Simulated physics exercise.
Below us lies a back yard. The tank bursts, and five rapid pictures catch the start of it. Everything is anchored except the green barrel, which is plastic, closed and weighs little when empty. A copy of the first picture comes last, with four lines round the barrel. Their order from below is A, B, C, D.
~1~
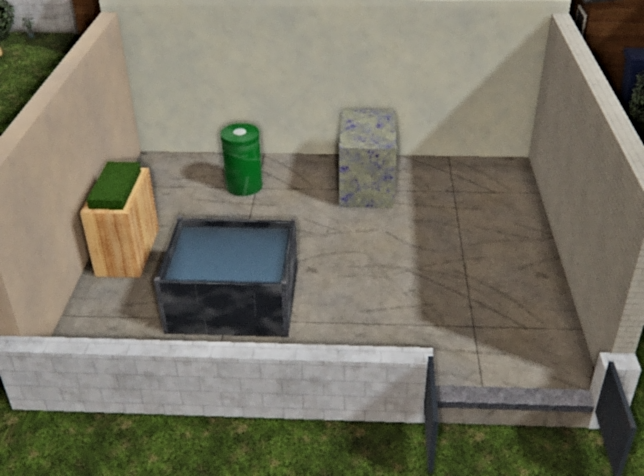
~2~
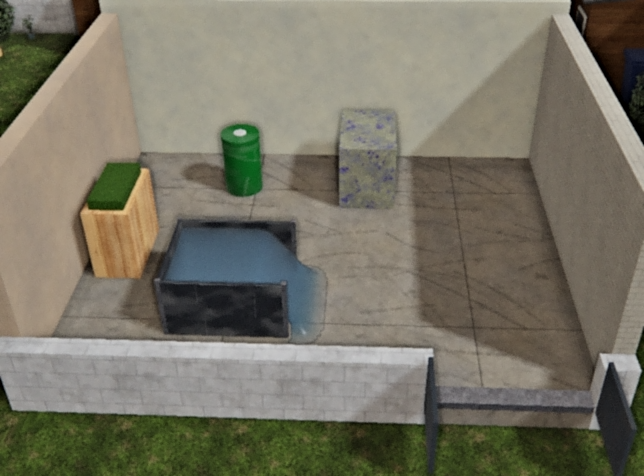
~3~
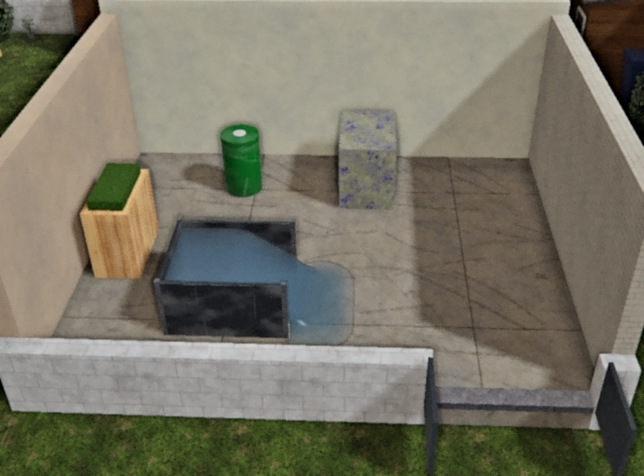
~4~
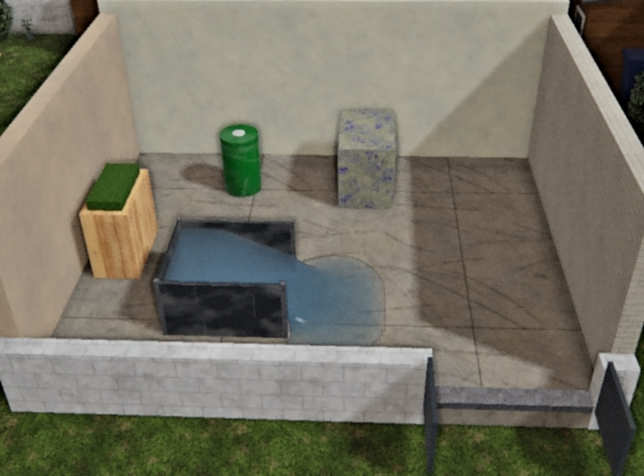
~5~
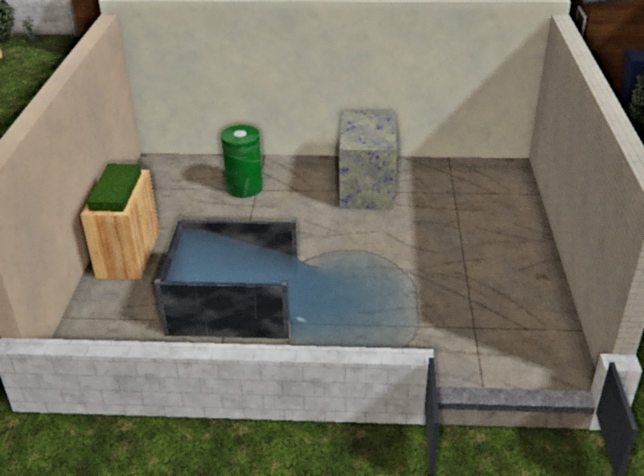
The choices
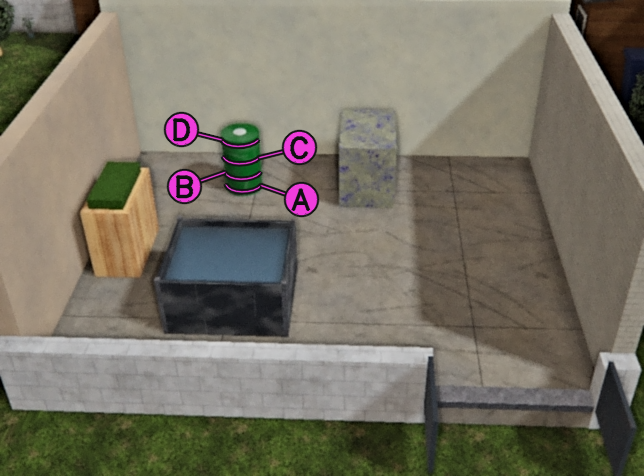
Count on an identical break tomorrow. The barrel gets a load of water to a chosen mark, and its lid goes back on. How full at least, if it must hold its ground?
Line A.
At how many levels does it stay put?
All of the four.
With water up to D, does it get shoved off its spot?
No, that is safe.
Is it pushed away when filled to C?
No.
On the marked copy, A at (241, 191); B at (240, 179); C at (239, 163); D at (237, 146); from the bottom up A, B, C, D.
If A is chosen, it does not move.
If B is chosen, it does not move.
If C is chosen, it does not move.
If D is chosen, it does not move.
